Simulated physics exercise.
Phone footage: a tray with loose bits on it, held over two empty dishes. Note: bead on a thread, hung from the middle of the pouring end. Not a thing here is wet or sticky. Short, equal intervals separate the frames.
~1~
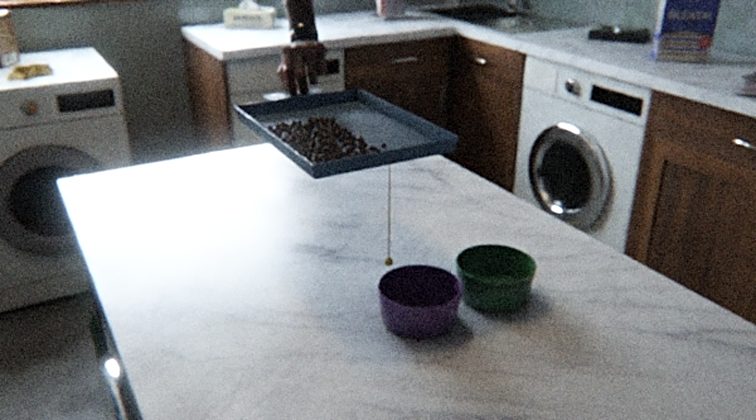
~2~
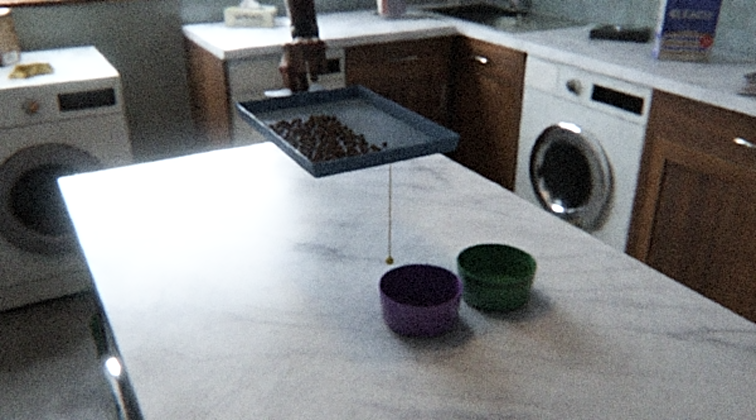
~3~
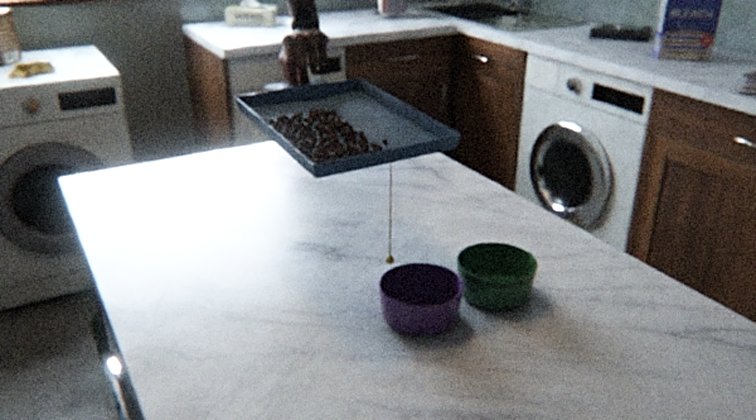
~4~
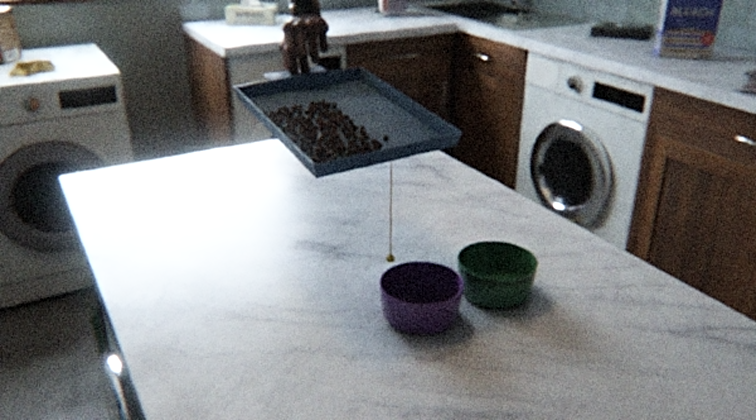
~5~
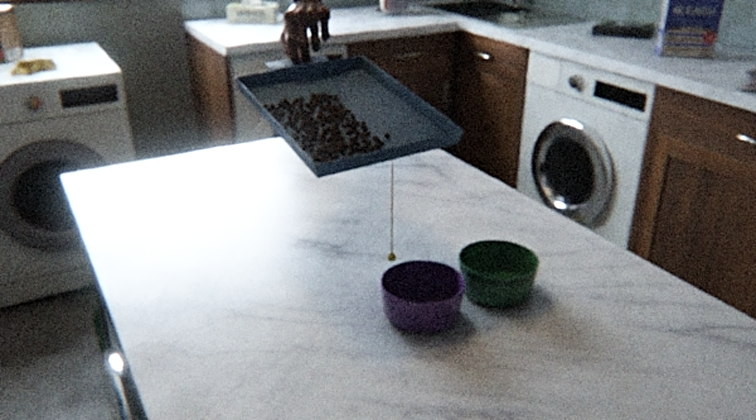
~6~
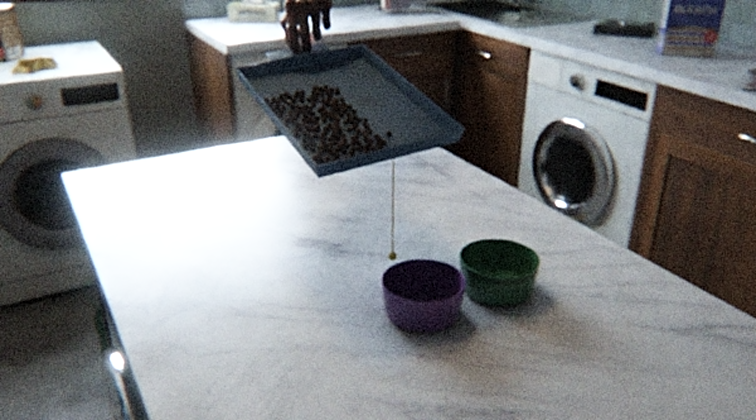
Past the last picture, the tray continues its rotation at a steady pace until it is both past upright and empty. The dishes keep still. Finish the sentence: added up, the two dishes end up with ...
... under half of it.
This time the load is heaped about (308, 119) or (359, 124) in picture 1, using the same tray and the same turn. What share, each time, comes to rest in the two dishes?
Close to 0 %, followed by close to 20 %.
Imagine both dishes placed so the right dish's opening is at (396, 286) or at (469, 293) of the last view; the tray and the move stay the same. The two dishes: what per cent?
I'd say about 80 percent, followed by about 10 percent.
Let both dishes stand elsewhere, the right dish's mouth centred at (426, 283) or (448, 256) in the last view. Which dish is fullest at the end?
In turn: The left-hand dish; the dish on the left.
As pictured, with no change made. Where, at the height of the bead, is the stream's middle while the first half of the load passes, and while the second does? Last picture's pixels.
First roughly (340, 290), then roughly (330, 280).
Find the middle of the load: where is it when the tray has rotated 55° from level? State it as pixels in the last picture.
Close to (339, 146).
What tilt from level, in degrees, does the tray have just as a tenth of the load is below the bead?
The angle is around 85°.
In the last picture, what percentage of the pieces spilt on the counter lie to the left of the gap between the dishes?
Close to 90 %.
Shortly afterwards, tray tipped steeply; all but a few on the tray; only a few in the air.
Next, tray tipped right over; near a third on the tray; only a few in the left dish; near a quarter outside both; near a third in the air.
Some moments later, tray tipped past a quarter turn; only a few in the left dish; all but a few outside both.
In the end, tray tipped past a quarter turn; only a few in the left dish; none at all in the right dish; all but a few outside both.
